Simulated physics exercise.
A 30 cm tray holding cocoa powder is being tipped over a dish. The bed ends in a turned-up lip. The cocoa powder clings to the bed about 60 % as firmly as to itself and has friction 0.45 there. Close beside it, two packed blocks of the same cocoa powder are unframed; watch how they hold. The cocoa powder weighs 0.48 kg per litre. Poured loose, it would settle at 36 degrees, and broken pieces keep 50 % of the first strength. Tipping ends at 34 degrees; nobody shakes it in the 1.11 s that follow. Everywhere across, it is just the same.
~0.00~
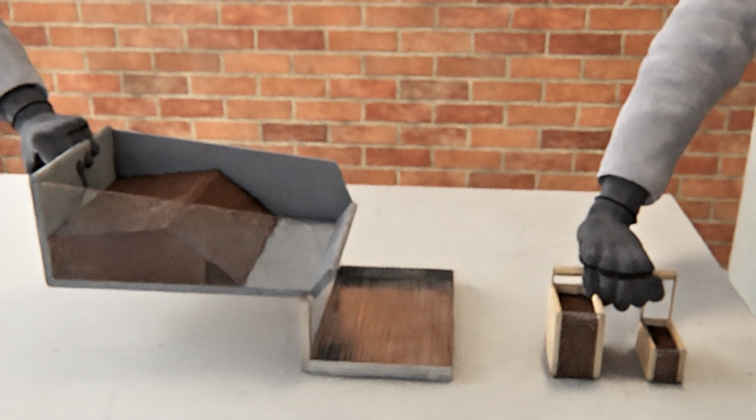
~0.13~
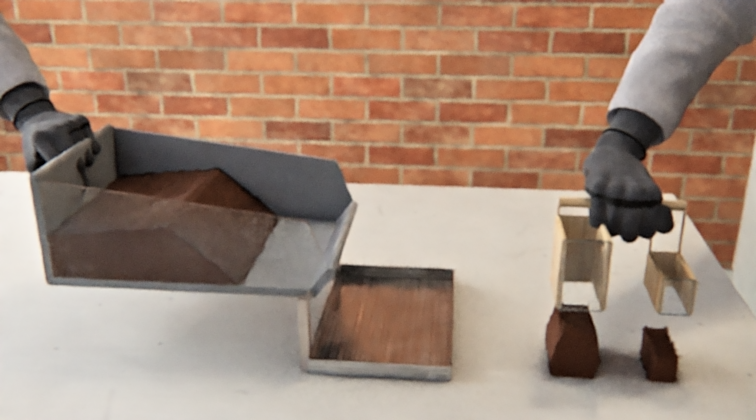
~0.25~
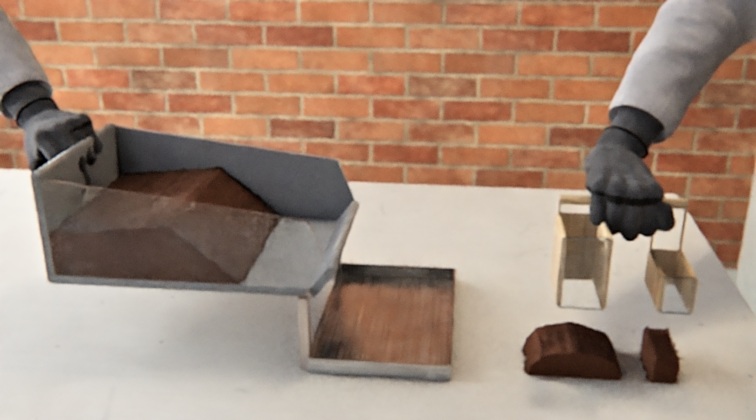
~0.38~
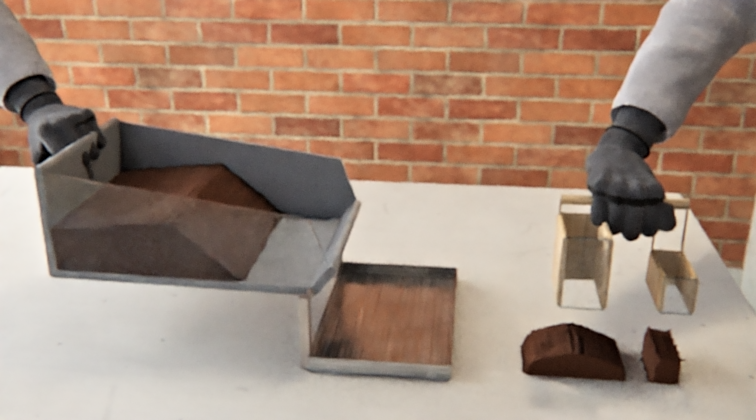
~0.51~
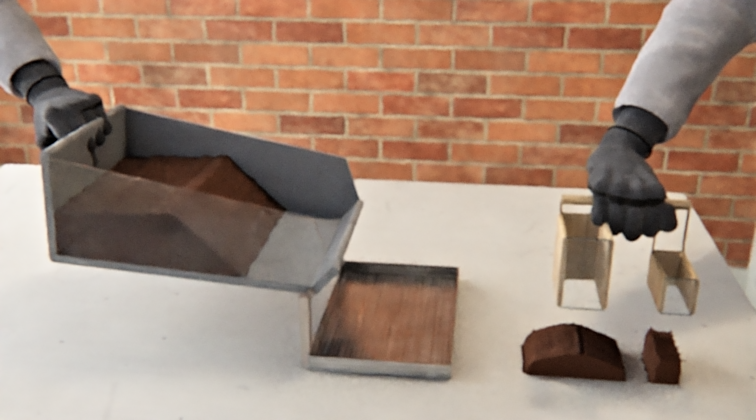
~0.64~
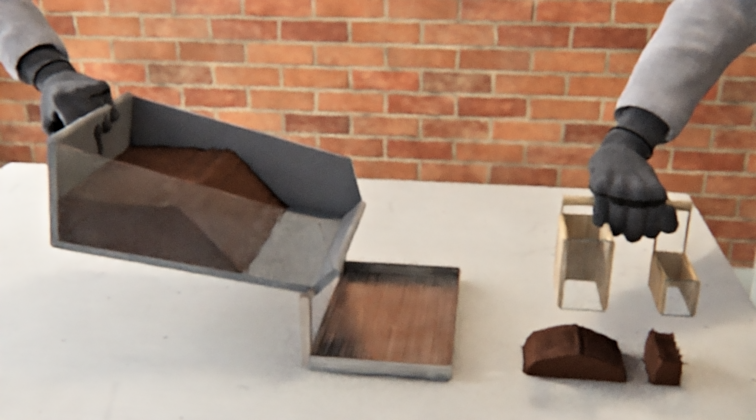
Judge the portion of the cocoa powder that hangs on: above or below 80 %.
Expect it to top 80 %.
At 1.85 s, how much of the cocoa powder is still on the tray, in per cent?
100 percent.
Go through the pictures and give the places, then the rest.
In the first frame, top of the high end at (37, 180), tilt 0 degrees; front end of the cocoa powder at (238, 284); test blocks 7.3 cm, 3.5 cm high (left to right).
In the second frame, top of the high end at (38, 179), tilt 0 degrees; front end of the cocoa powder at (237, 283); test blocks 6.1 cm, 3.4 cm high (left to right).
In the third frame, top of the high end at (39, 177), tilt 0 degrees; front end of the cocoa powder at (237, 282); test blocks 3.6 cm, 3.4 cm high (left to right).
In the fourth frame, top of the high end at (42, 172), tilt 1 degrees; front end of the cocoa powder at (238, 279); test blocks 3.5 cm, 3.4 cm high (left to right).
In the fifth frame, top of the high end at (49, 156), tilt 4 degrees; front end of the cocoa powder at (239, 274); test blocks 3.5 cm, 3.3 cm high (left to right).
In the sixth frame, top of the high end at (56, 142), tilt 7 degrees; front end of the cocoa powder at (241, 271); test blocks 3.5 cm, 3.3 cm high (left to right).
By 1.00 s, the tilt is 17 degrees and 100 % is on the bed.
By 1.43 s, the tilt is 28 degrees and 100 % is on the bed.
By 1.85 s, the tilt is 34 degrees and 100 % is on the bed.
By 2.28 s, the tilt is 34 degrees and 93 % is on the bed.
By 2.83 s, at the end, the tilt is 34 degrees and 91 % is on the bed.
